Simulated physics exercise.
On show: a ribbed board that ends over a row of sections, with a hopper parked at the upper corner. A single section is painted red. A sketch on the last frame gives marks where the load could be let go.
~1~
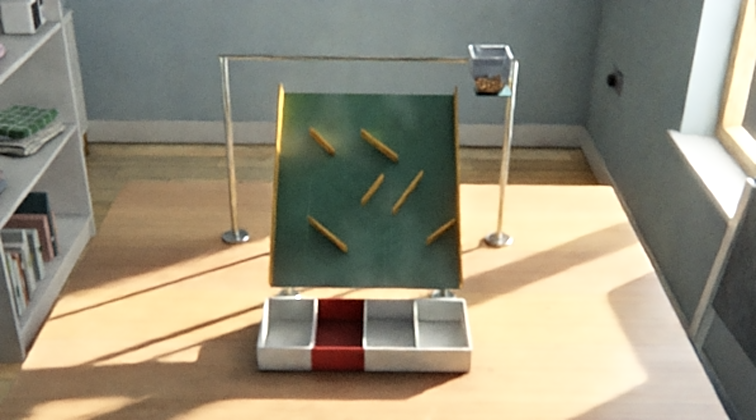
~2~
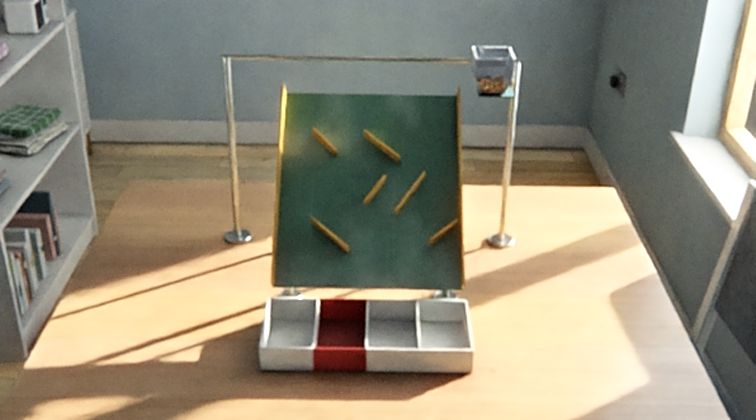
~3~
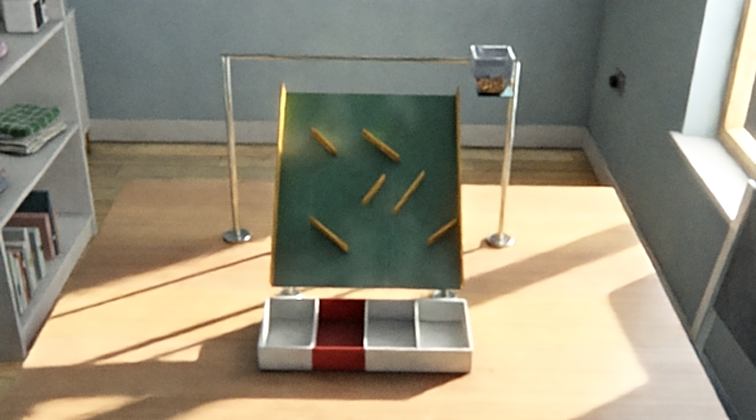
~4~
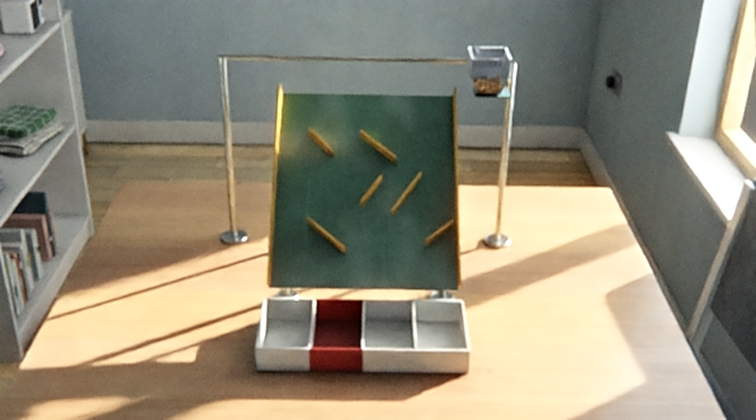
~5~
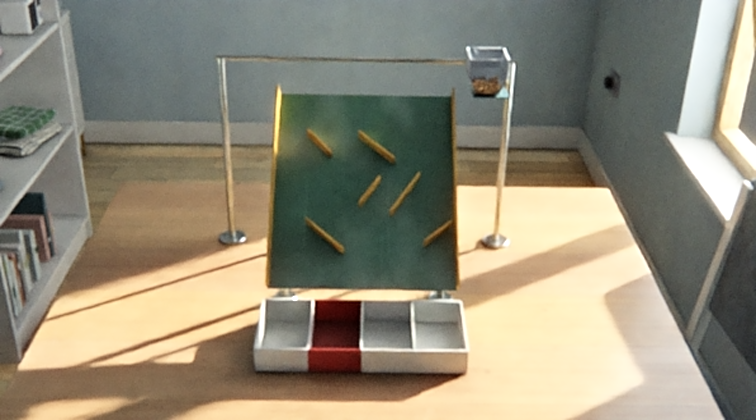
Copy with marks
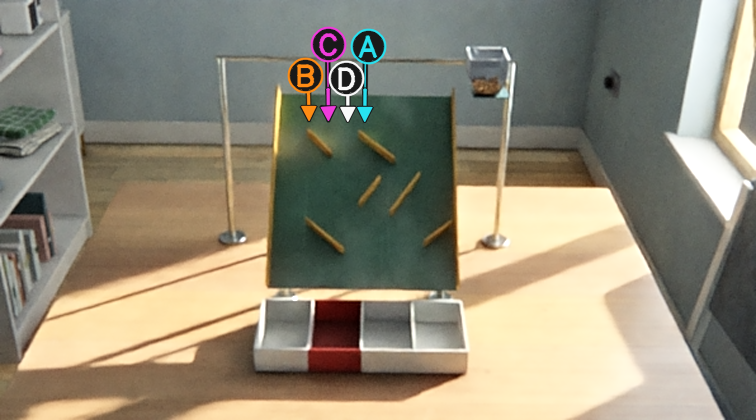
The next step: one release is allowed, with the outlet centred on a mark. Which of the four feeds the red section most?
Mark A.
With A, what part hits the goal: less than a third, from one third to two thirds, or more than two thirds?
Mark A gives from one third to two thirds.
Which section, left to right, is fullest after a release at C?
It is the third one.
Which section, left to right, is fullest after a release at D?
It is the third one.
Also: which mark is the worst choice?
B it is.
On the marked copy, mark A meets the board at (364, 116); mark B meets the board at (308, 115); mark C meets the board at (328, 115); mark D meets the board at (347, 116).
With A, about two thirds in the red section, about a third in other sections.
With B, about a quarter in the red section, most in other sections.
With C, about a third in the red section, about two thirds in other sections.
With D, about a third in the red section, about two thirds in other sections.
